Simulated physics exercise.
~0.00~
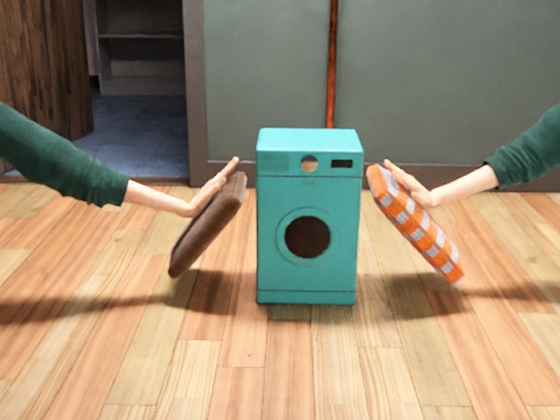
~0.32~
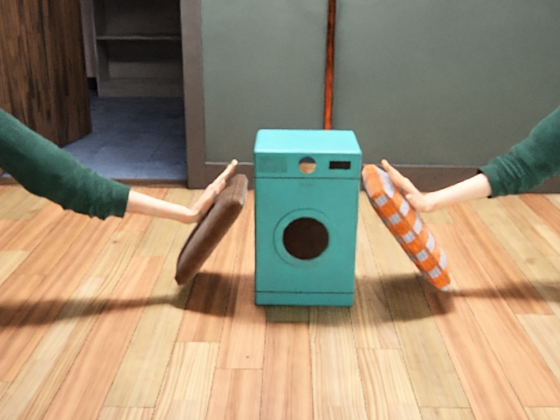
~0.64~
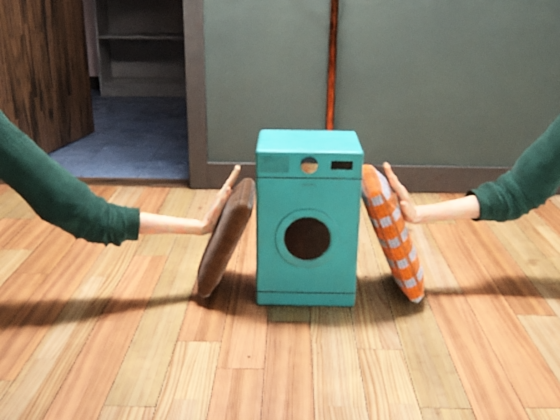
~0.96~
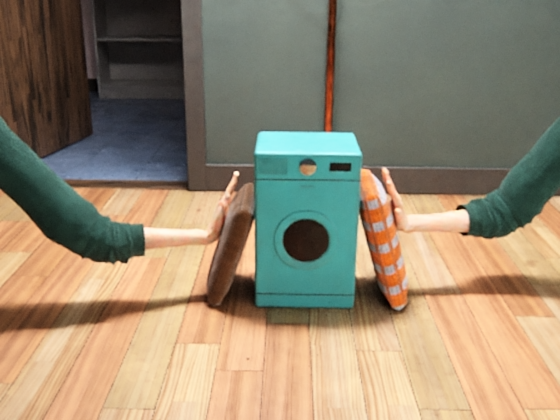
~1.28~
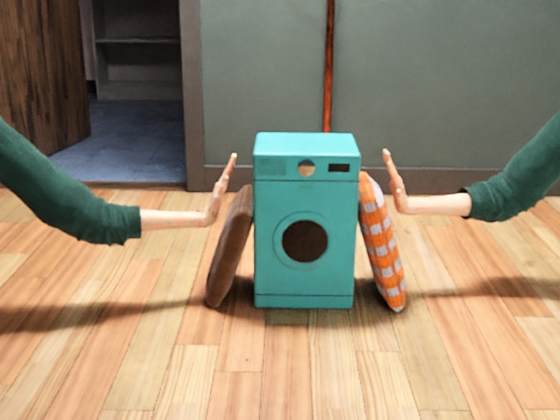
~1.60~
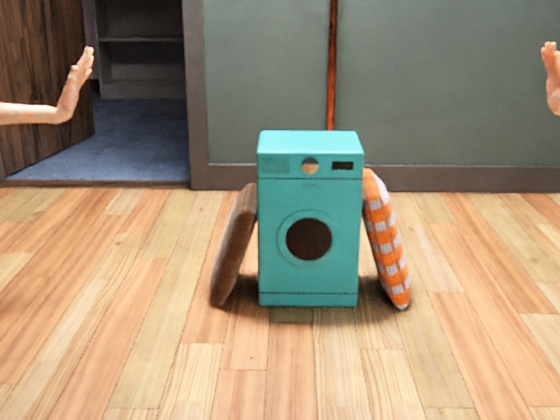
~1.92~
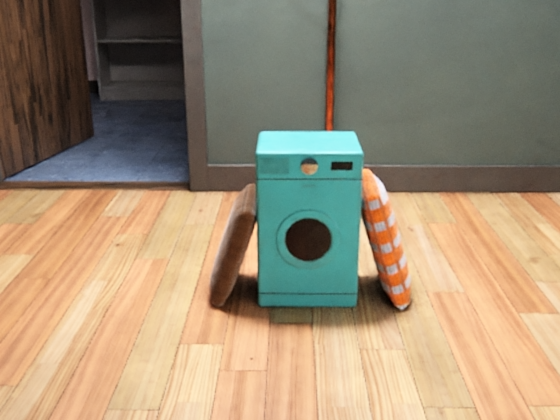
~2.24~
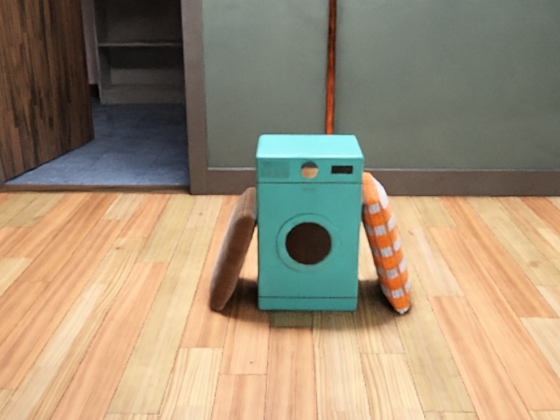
A brown soft bag and an orange checked pillow are pushed inward by two hands until they lean against opposite sides of a turquoise machine on a wooden floor. The hands let go and withdraw, and both stay propped in place.
